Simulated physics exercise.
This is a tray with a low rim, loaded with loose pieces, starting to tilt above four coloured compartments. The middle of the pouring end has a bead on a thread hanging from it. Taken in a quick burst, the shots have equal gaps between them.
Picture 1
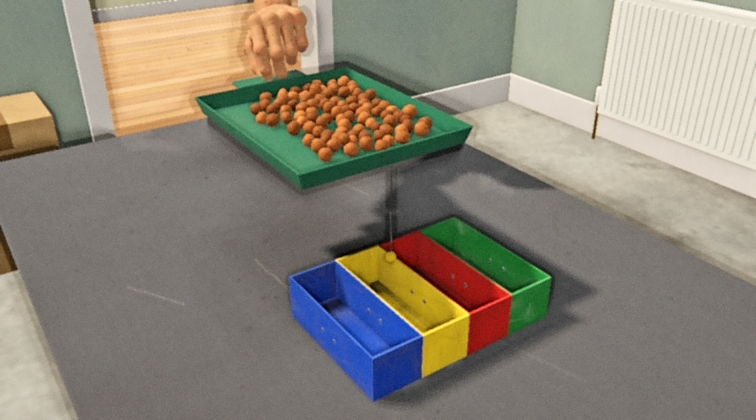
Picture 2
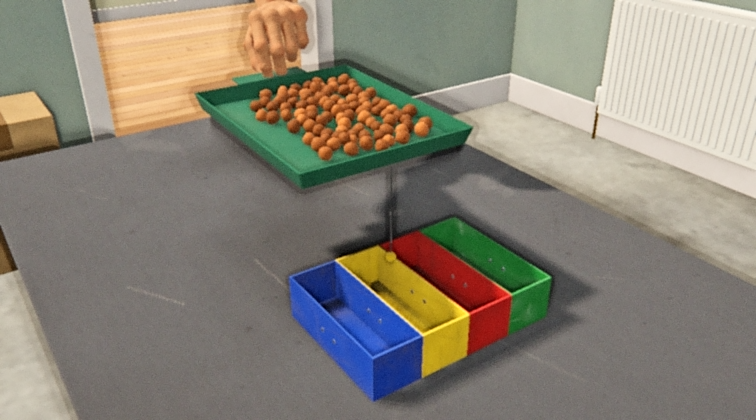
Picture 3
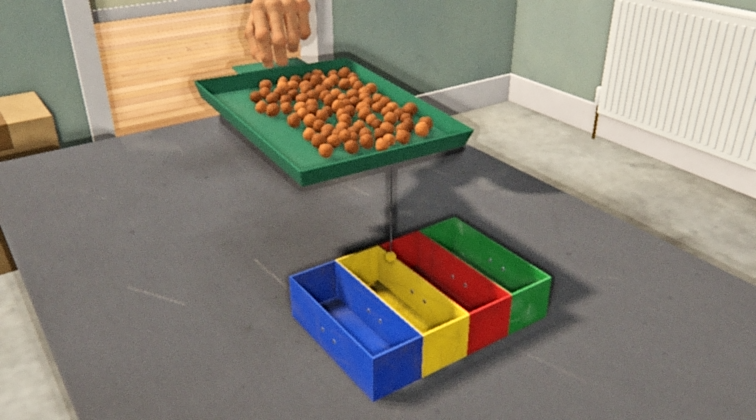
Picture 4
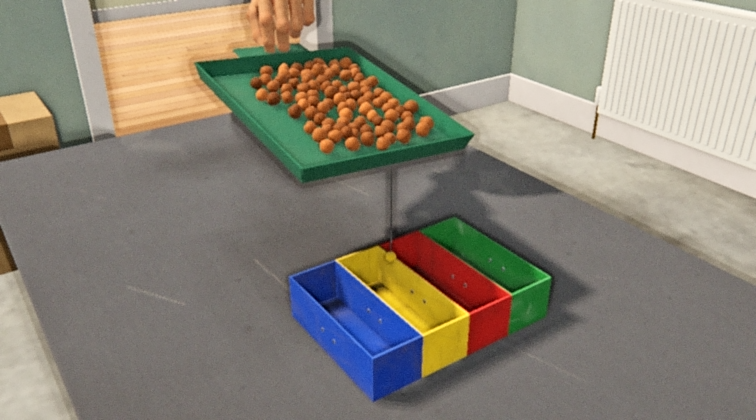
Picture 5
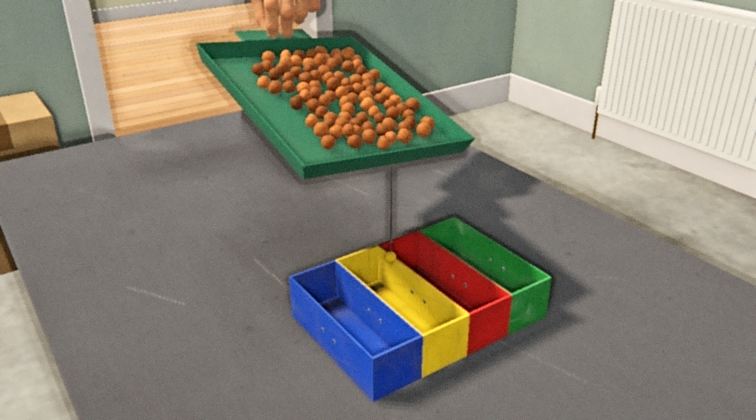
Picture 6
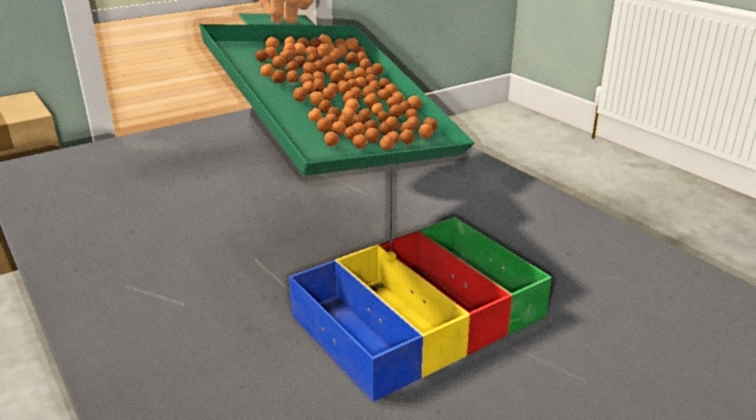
A green tray loaded with round brown nuts hangs above four open compartments, blue, yellow, red and green from left to right, with a small yellow bead on a thread below its near edge. The fixed view looks down across a grey surface towards a wooden door and white radiator. A hand at the far side rises, steadily tilting the tray towards the viewer, its near right corner lowest, while the nuts stay bunched.
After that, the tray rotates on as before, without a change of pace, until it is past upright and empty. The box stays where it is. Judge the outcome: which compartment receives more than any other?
The green compartment receives the most.
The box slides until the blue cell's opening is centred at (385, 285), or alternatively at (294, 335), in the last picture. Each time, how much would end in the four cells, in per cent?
You'd see around 100 per cent and then around 20 per cent.
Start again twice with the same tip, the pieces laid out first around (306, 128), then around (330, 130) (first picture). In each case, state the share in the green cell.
Estimates in order: 50 percent, 40 percent.
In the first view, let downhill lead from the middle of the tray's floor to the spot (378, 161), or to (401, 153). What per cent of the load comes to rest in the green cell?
Around 10 percent for the first aim and around 30 percent for the second.
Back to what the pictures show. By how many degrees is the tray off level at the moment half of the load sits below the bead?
My estimate is some 110 degrees.
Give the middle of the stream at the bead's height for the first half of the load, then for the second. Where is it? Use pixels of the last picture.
The leading part at (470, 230), the rest of it at (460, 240).
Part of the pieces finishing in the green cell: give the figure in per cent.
My estimate is about 60 in a hundred.
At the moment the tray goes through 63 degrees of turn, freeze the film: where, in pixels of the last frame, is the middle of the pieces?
Check around (411, 97) in the last picture.
Just after the last frame, tray tipped steeply; almost all on the tray; just a few falling or outside the box.
A moment on, tray tipped past a quarter turn; roughly two thirds on the tray; about a tenth in the green cell; just a few in the red cell; roughly a quarter falling or outside the box.
Further on, tray tipped past a quarter turn; roughly half in the green cell; roughly a quarter in the red cell; just a few in the blue cell; just a few in the yellow cell; about a tenth falling or outside the box.
When it is over, tray tipped past a quarter turn; roughly half in the green cell; roughly a quarter in the red cell; just a few in the blue cell; just a few in the yellow cell; about a tenth outside the box.
